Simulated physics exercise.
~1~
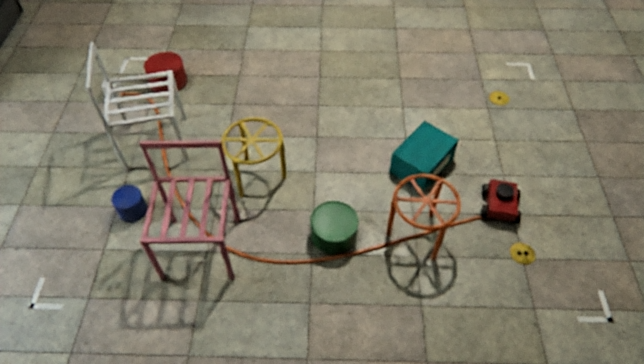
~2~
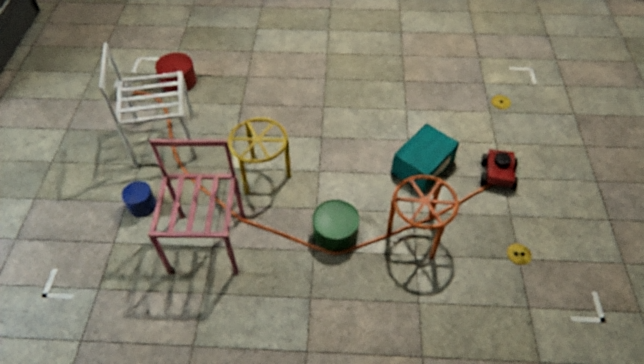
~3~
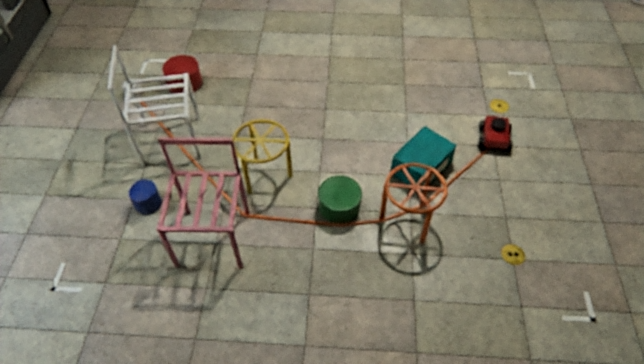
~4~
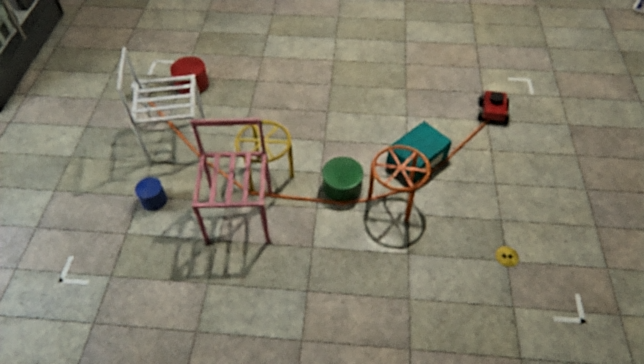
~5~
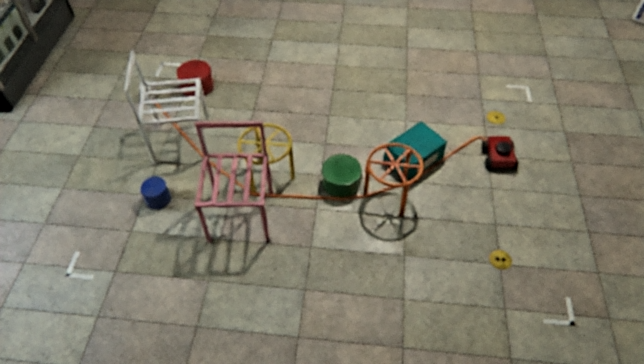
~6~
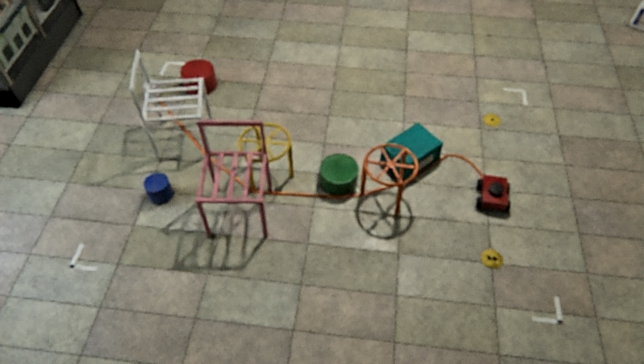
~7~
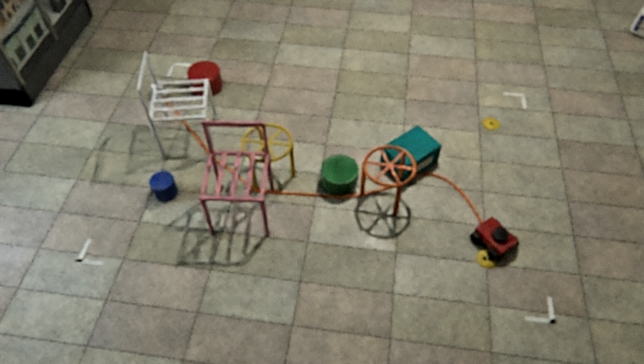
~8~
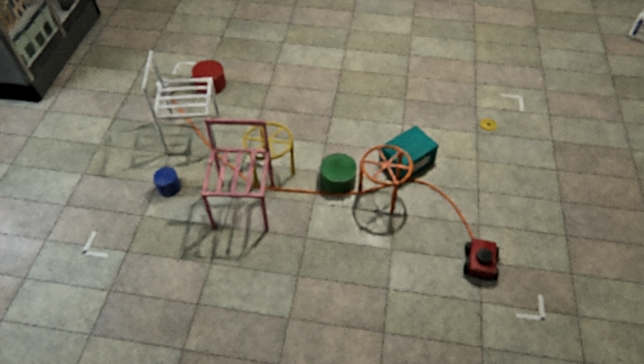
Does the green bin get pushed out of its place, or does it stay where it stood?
The green bin gets pushed out of its place. It slides up the floor as the cord tightens against it and stays there once the cart turns back.
